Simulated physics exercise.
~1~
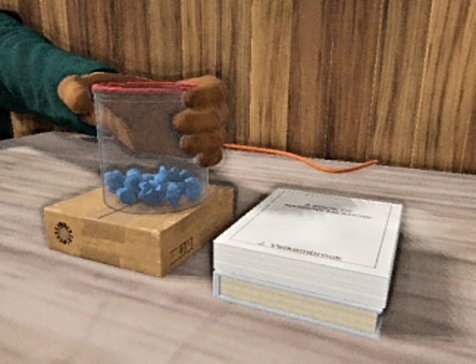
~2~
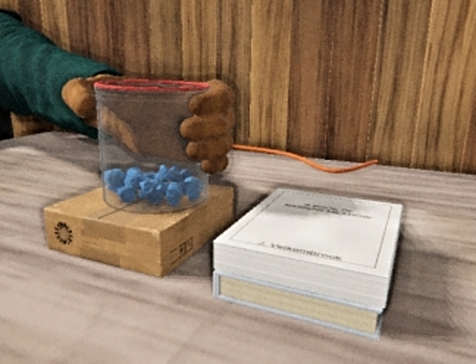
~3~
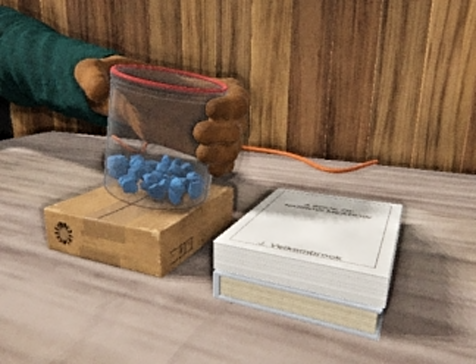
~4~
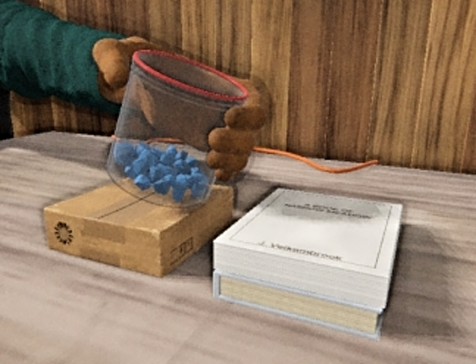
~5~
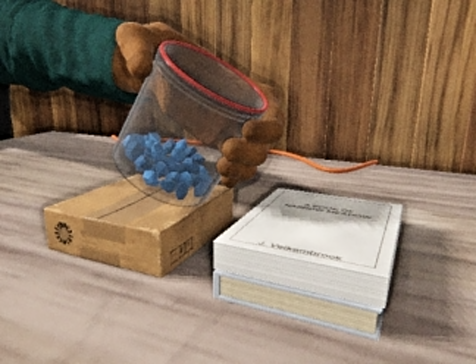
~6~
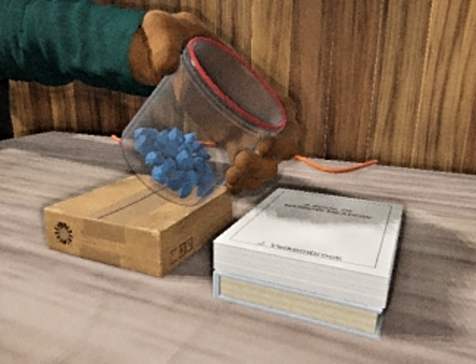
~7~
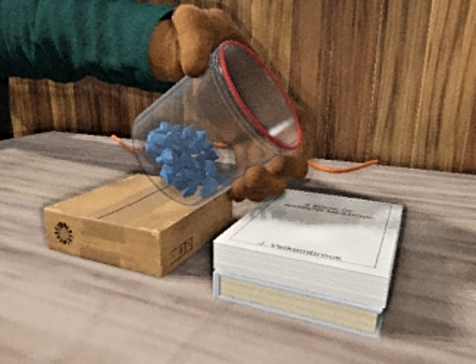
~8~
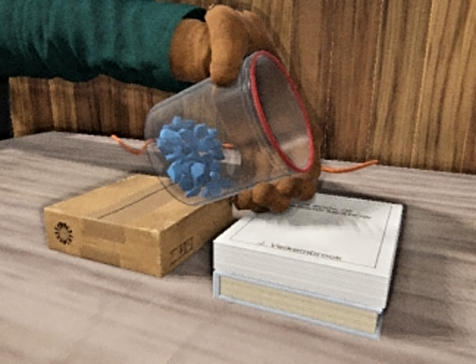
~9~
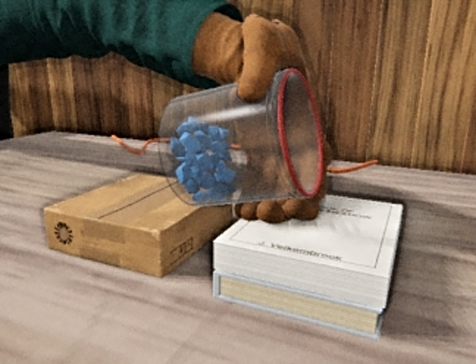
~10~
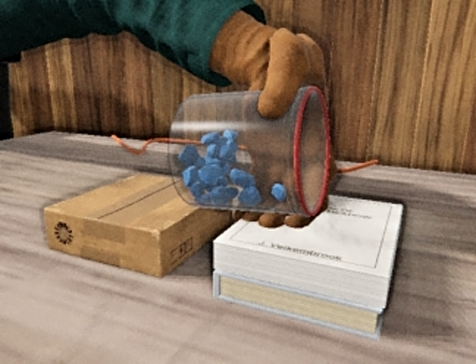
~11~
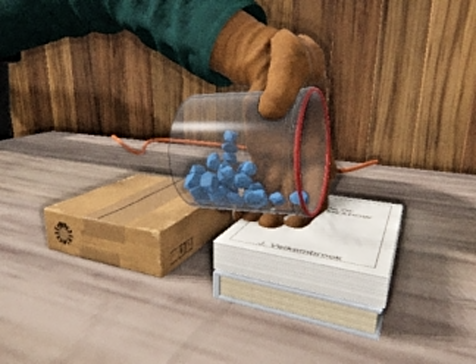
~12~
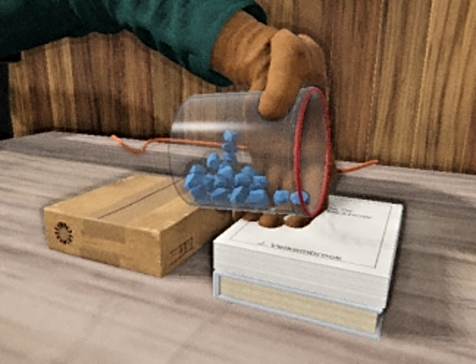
Gloved hand tipping a clear jar of blue pieces rightward onto a white book pile, the pieces sliding but staying inside.
